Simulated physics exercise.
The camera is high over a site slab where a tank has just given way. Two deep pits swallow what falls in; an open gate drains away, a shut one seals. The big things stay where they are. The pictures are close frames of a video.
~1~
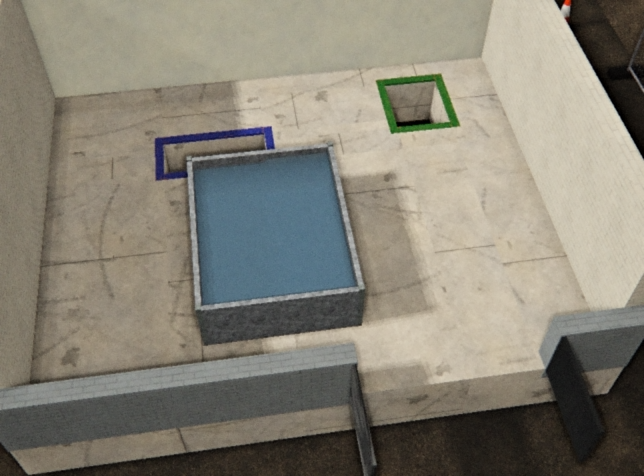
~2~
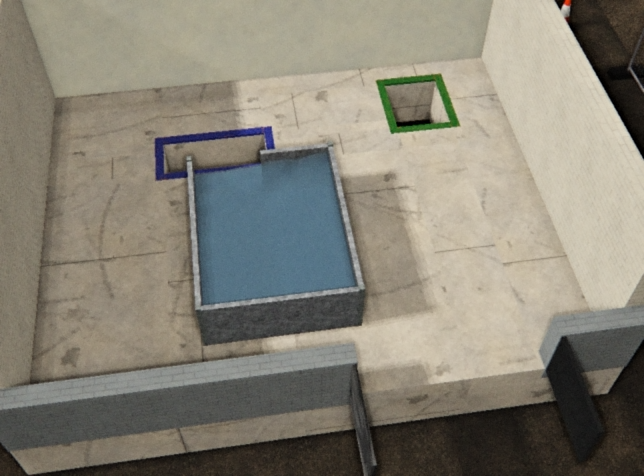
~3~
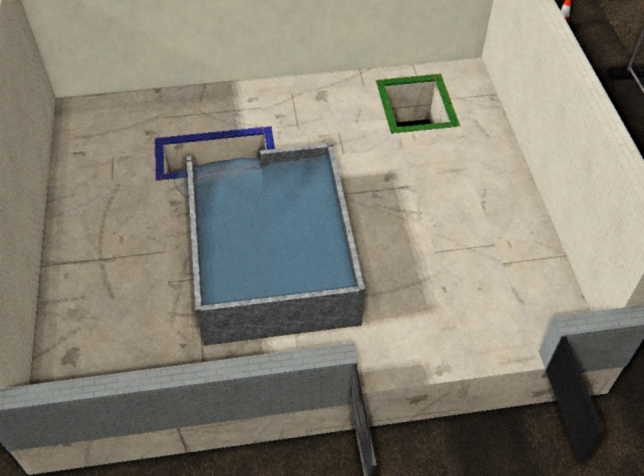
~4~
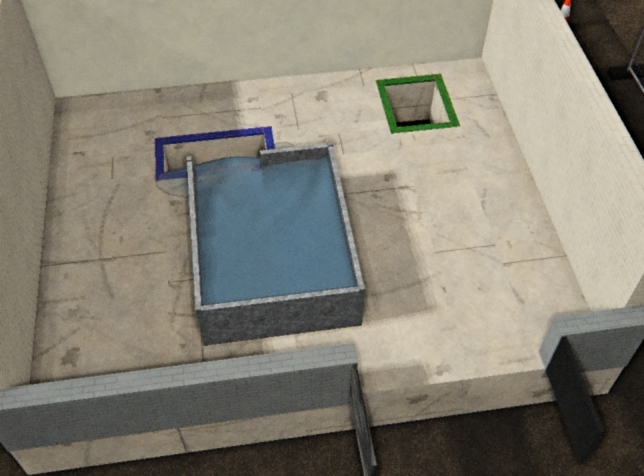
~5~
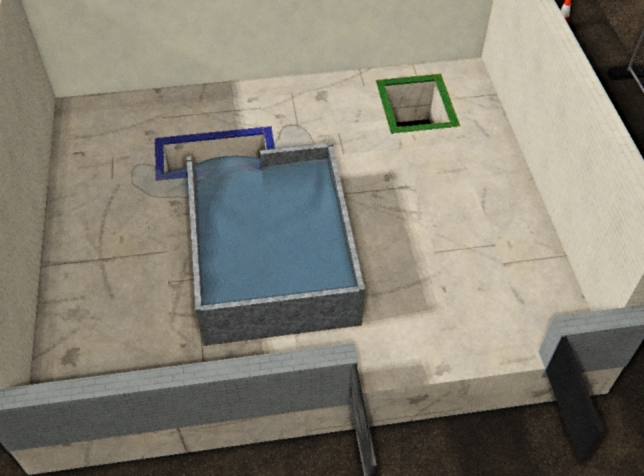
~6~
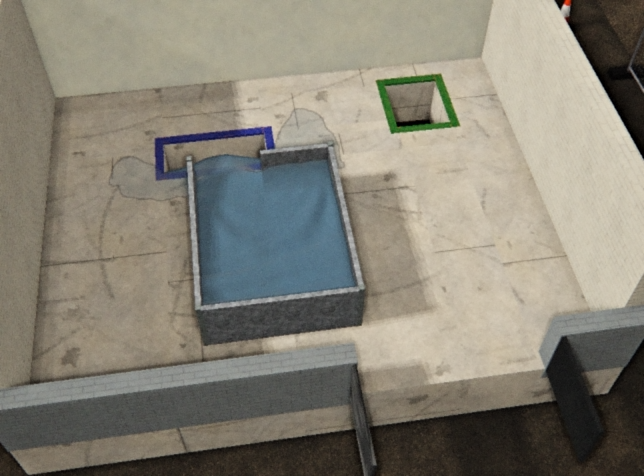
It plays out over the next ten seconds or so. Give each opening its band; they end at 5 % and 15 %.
The gate takes under 5 %; the blue pit takes over 15 %; the green pit takes under 5 %.
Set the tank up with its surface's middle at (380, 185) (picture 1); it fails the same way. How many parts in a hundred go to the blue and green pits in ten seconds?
Per cent: Blue 8, green 25.
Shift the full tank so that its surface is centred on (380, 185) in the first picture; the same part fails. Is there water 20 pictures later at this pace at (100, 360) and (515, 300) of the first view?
As listed: No water, clear.
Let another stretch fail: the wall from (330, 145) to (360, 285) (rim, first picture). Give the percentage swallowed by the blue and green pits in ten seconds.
Parts in a hundred: Blue 2, green 35.
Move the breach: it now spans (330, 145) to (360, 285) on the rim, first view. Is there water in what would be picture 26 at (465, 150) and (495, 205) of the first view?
One after the other: Awash, awash.
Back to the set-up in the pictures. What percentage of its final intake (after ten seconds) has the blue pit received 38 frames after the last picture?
Roughly 85 per cent.
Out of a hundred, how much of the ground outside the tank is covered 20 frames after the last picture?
Roughly 5 per cent.
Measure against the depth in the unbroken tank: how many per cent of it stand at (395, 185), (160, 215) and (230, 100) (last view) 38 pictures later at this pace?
About 0, 0 and 0 per cent.
A moment on, water covers 5 % of the floor; the gate 0 %, the blue pit 22 %, the green pit 0 %.
Next, water covers 5 % of the floor; the gate 0 %, the blue pit 36 %, the green pit 0 %.
Then, water covers 5 % of the floor; the gate 0 %, the blue pit 50 %, the green pit 0 %.
Later, water covers 5 % of the floor; the gate 0 %, the blue pit 67 %, the green pit 0 %.
In the end, water covers 0 % of the floor; the gate 0 %, the blue pit 80 %, the green pit 0 %.
